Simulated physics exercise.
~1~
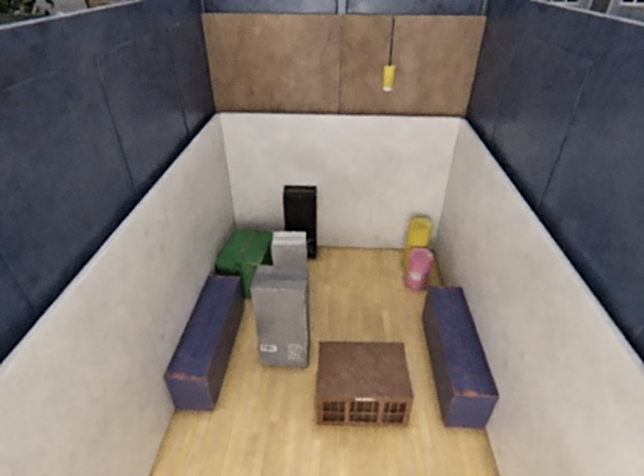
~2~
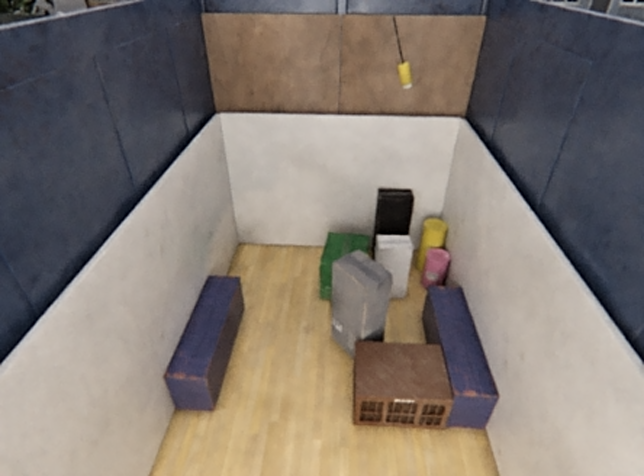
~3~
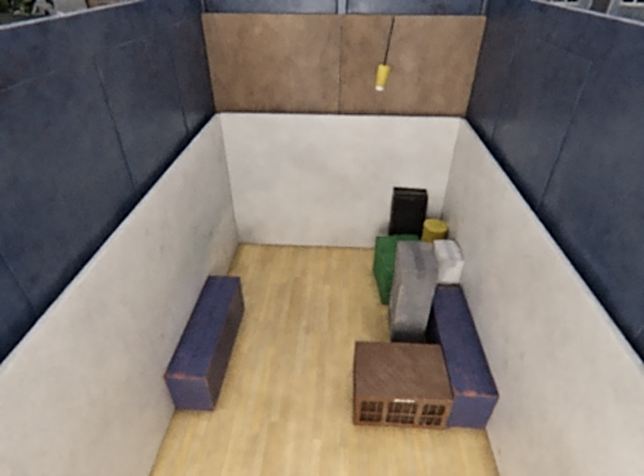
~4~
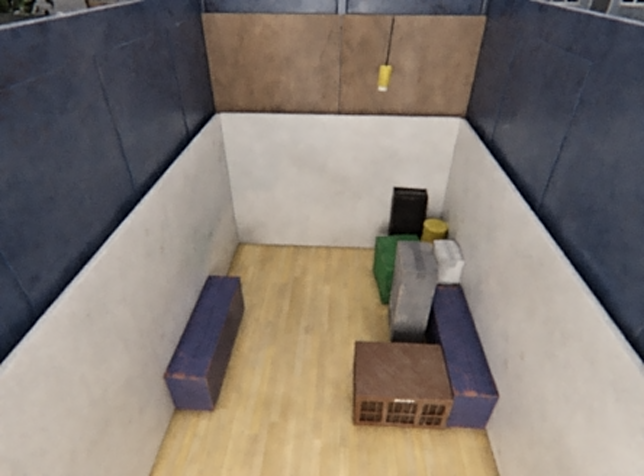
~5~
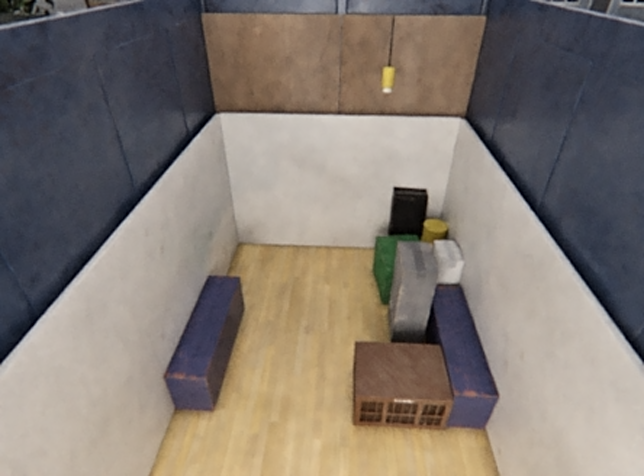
Loose boxes and canisters sliding right across a van's load bay, bunching against the right wheel box and wall, then staying still.
